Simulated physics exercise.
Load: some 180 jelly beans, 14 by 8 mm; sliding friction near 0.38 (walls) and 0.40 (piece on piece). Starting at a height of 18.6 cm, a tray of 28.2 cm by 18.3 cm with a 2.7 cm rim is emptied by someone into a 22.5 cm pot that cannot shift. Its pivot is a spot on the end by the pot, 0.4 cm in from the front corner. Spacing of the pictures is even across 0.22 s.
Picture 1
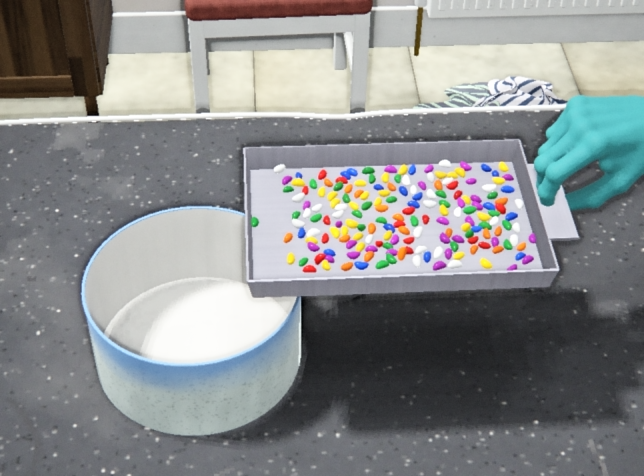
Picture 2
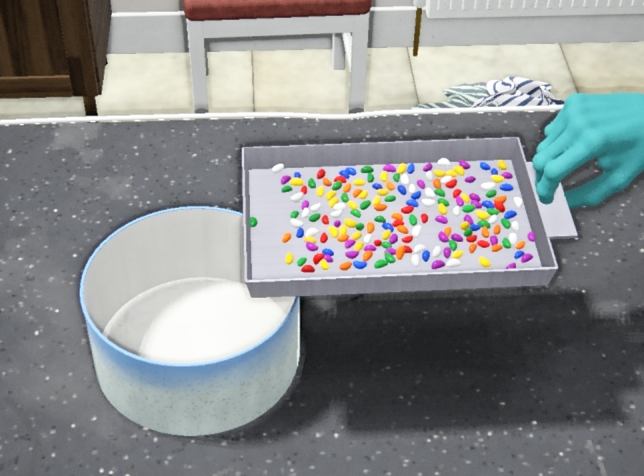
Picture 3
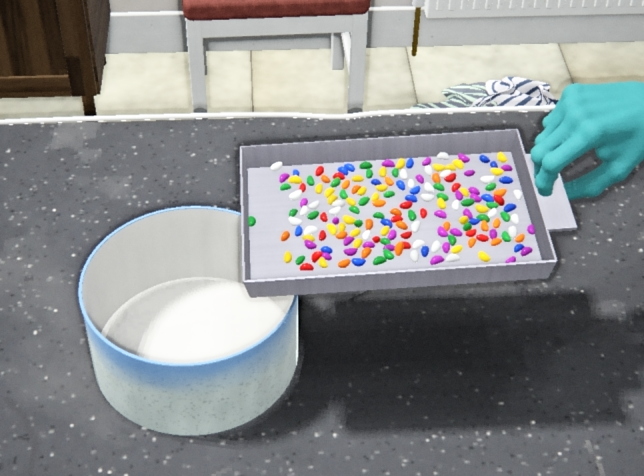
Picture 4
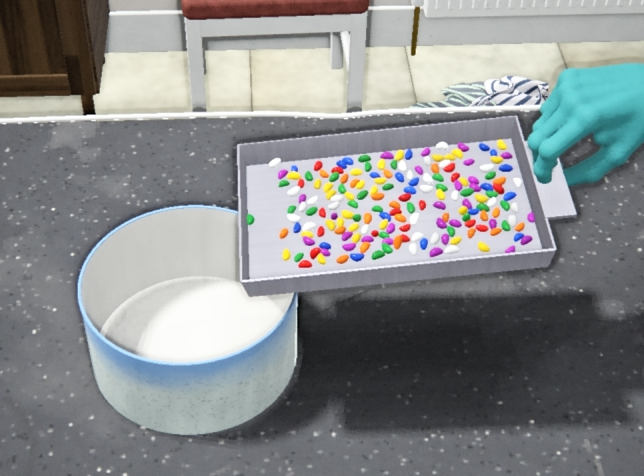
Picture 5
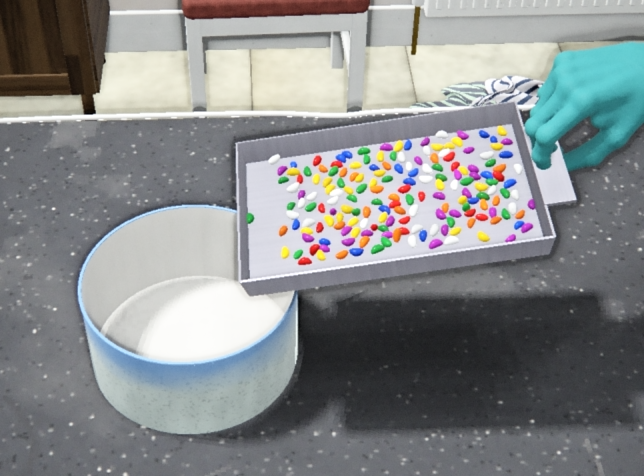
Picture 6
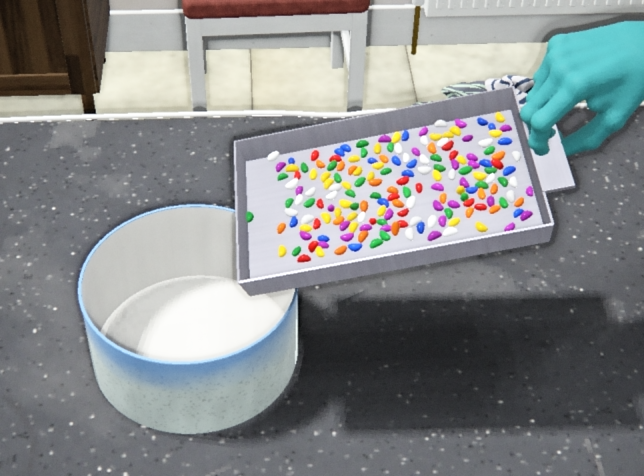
A teal-gloved hand at the right holds the end of a shallow grey tray scattered with many multicoloured jelly beans, above a dark speckled countertop seen from slightly above. A round whitish pot with a blue rim stands at the left, with a red-seated chair, pale floor tiles and striped cloth behind. The hand gradually raises the tray's right end, tilting it gently leftward while the view stays practically still.
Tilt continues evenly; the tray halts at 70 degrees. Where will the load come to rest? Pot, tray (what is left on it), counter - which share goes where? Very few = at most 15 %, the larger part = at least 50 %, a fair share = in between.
Pot - a fair share, tray - the larger part, counter - very few.
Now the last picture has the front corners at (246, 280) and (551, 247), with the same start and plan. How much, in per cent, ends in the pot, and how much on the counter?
Split: Pot = 0, counter = 45.
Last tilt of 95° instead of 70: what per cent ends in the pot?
That would give about 90 per cent.
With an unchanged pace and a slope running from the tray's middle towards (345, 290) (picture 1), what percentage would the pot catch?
The share comes to about 0 in a hundred.
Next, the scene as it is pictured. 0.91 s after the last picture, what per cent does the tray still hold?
Close to 65 in a hundred.
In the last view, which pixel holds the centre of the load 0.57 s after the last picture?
Somewhere about (238, 230) in the last view.
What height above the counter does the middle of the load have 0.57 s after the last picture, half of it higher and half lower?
Roughly 22 cm.
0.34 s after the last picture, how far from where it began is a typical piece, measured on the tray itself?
Roughly 6 cm.
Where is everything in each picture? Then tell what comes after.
Tray tilt 0 degrees, front corners at (252, 277) and (553, 266); middle of the pieces at (399, 217); pot at (193, 280), in the first frame.
Tray tilt 1 degrees, front corners at (251, 278) and (551, 265); middle of the pieces at (397, 216), in the second frame.
Tray tilt 3 degrees, front corners at (248, 278) and (551, 258); middle of the pieces at (396, 212), in the third frame.
Tray tilt 6 degrees, front corners at (246, 277) and (550, 246), lowest corner left front; middle of the pieces at (395, 205), in the fourth frame.
Tray tilt 9 degrees, front corners at (244, 278) and (549, 234), lowest corner left front; middle of the pieces at (394, 197), in the fifth frame.
Tray tilt 13 degrees, front corners at (243, 278) and (547, 221), lowest corner left front; middle of the pieces at (393, 190); pot at (189, 279), in the sixth frame.
Then, 0.34 s after the last picture, tilt 41 degrees; the tray holds 100 %, the pot 0 %.
Then, 0.57 s after the last picture, tilt 60 degrees; the tray holds 95 %, the pot 0 %.
Then, 0.91 s after the last picture, tilt 70 degrees; the tray holds 65 %, the pot 25 %.
In the end, pot 35 %, tray 65 %, counter 5 %.
